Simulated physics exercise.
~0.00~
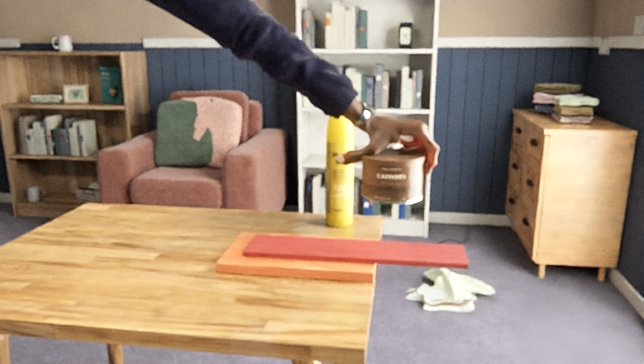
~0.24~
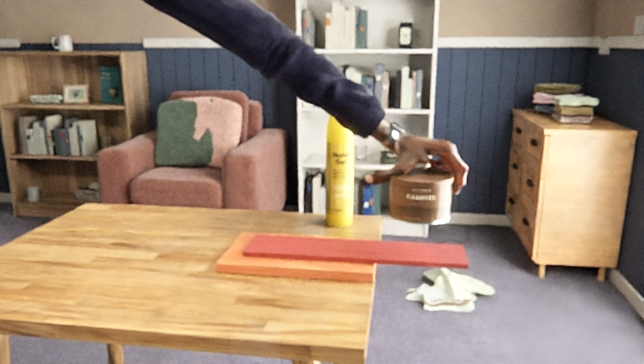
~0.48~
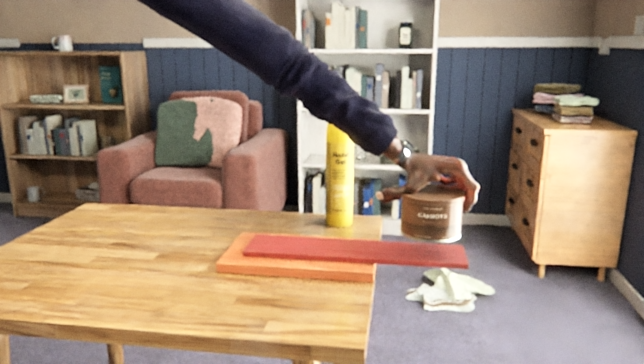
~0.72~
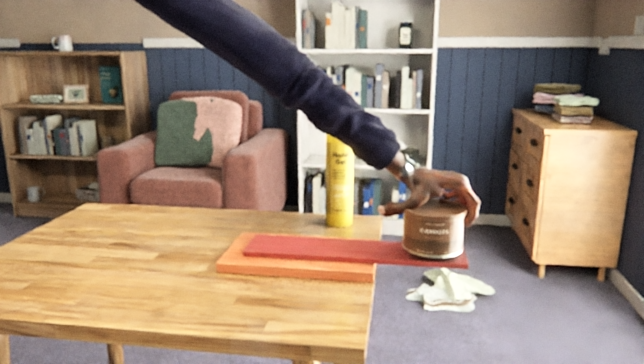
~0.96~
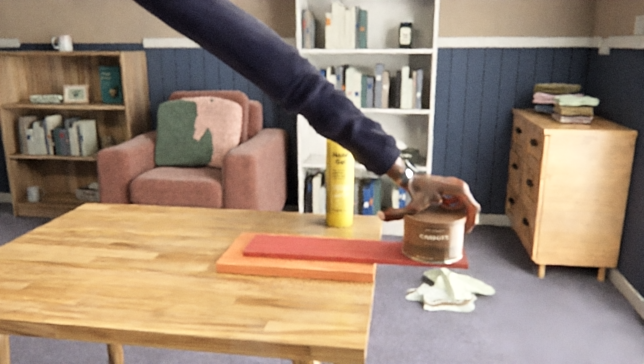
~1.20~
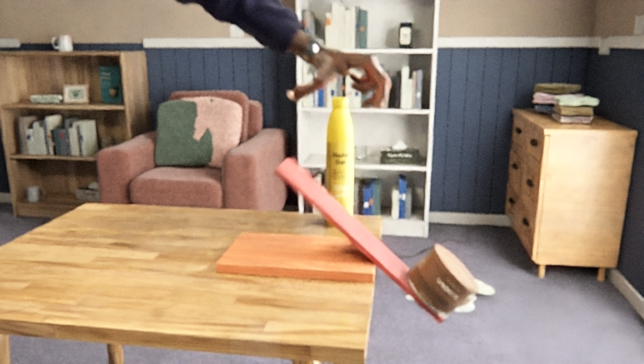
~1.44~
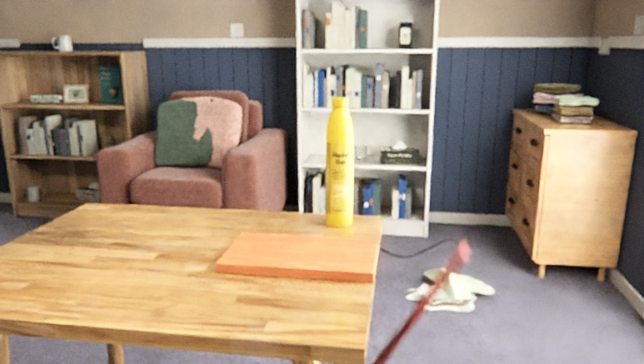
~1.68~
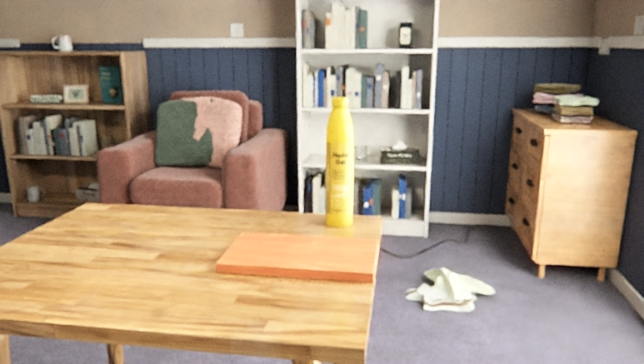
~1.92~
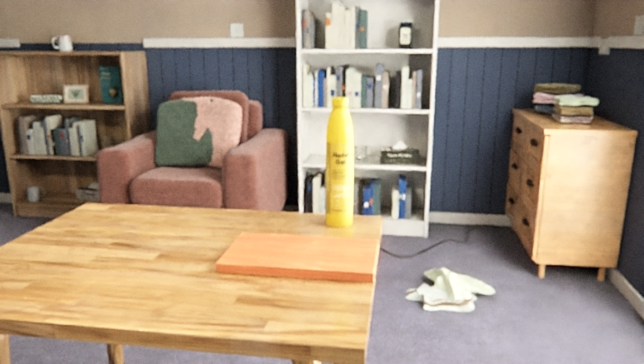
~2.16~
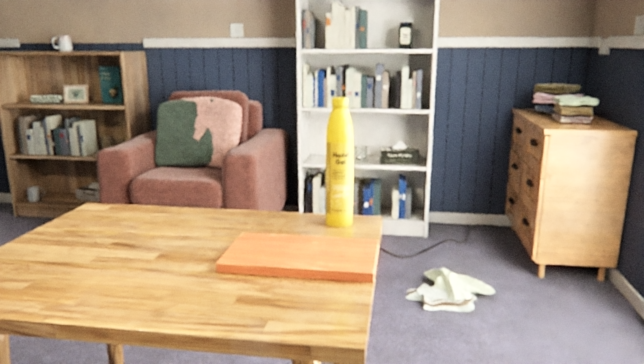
Hand lowering a brown tub onto a red plank's overhanging end and letting go, plank and tub tipping off the table.
